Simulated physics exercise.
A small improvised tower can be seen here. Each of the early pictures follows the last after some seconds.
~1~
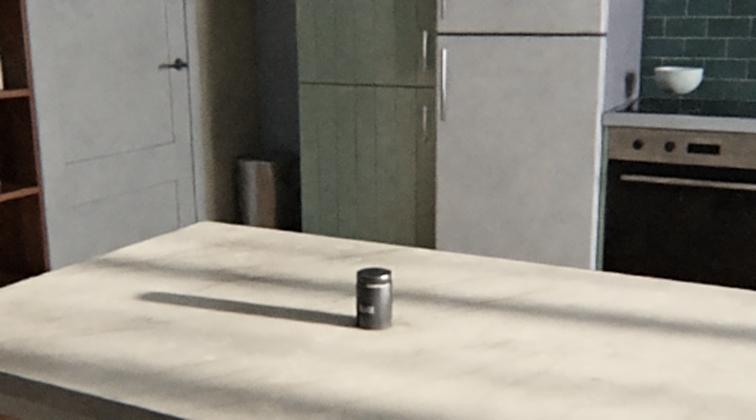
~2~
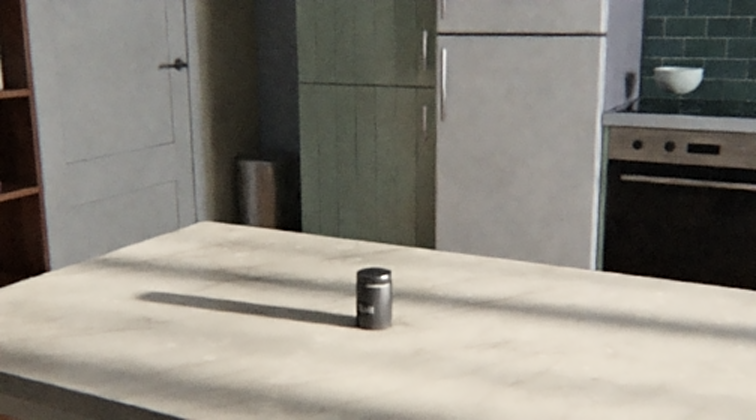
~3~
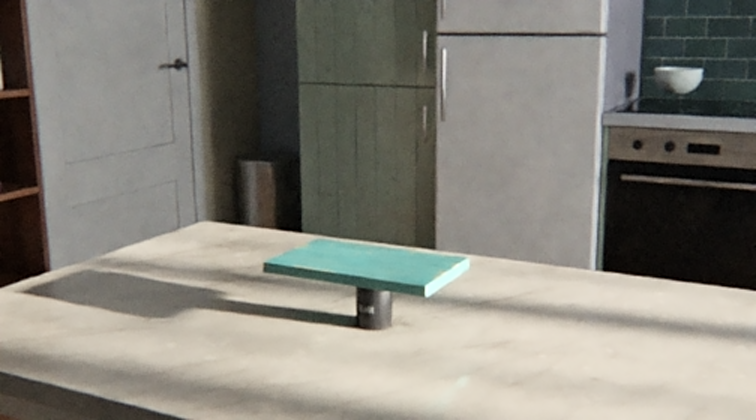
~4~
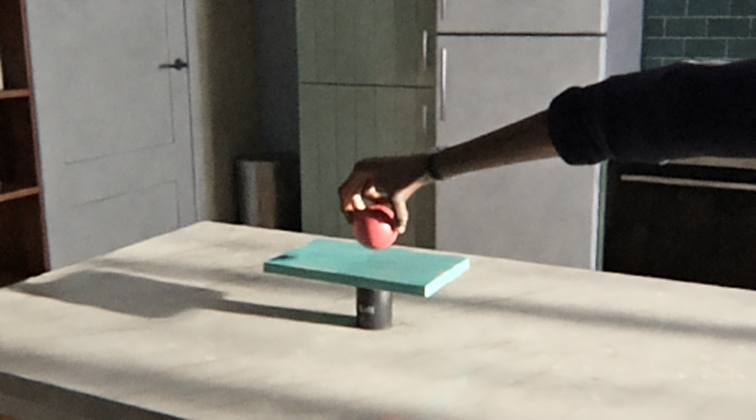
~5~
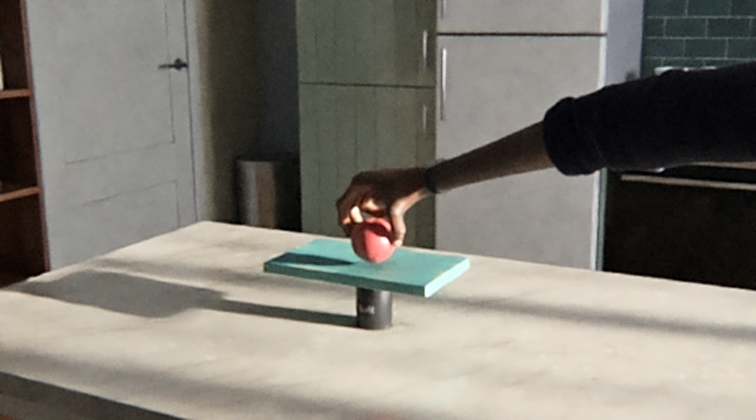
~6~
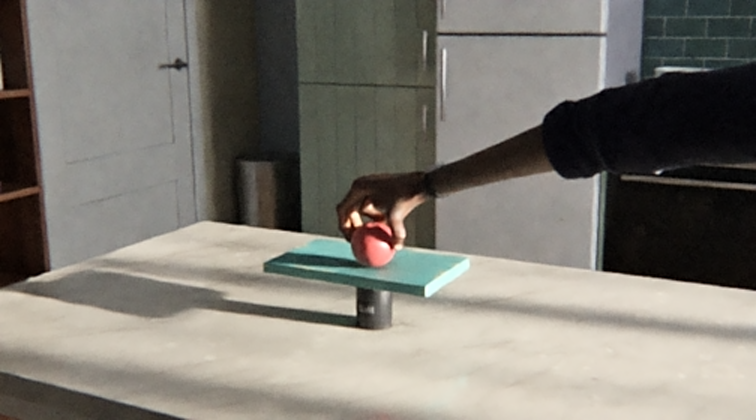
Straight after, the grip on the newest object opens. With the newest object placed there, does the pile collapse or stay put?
It stays put.
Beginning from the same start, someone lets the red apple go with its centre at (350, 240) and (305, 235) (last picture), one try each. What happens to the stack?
It does not fall the first time and falls the second time.
Then, 0.30 s after the last picture, nothing has stirred.
Then, 0.70 s after the last picture, red apple resting near (373, 245).
At rest, all 3 in place. Seen from the same camera at the end, red apple near (373, 245). The stack stays up.
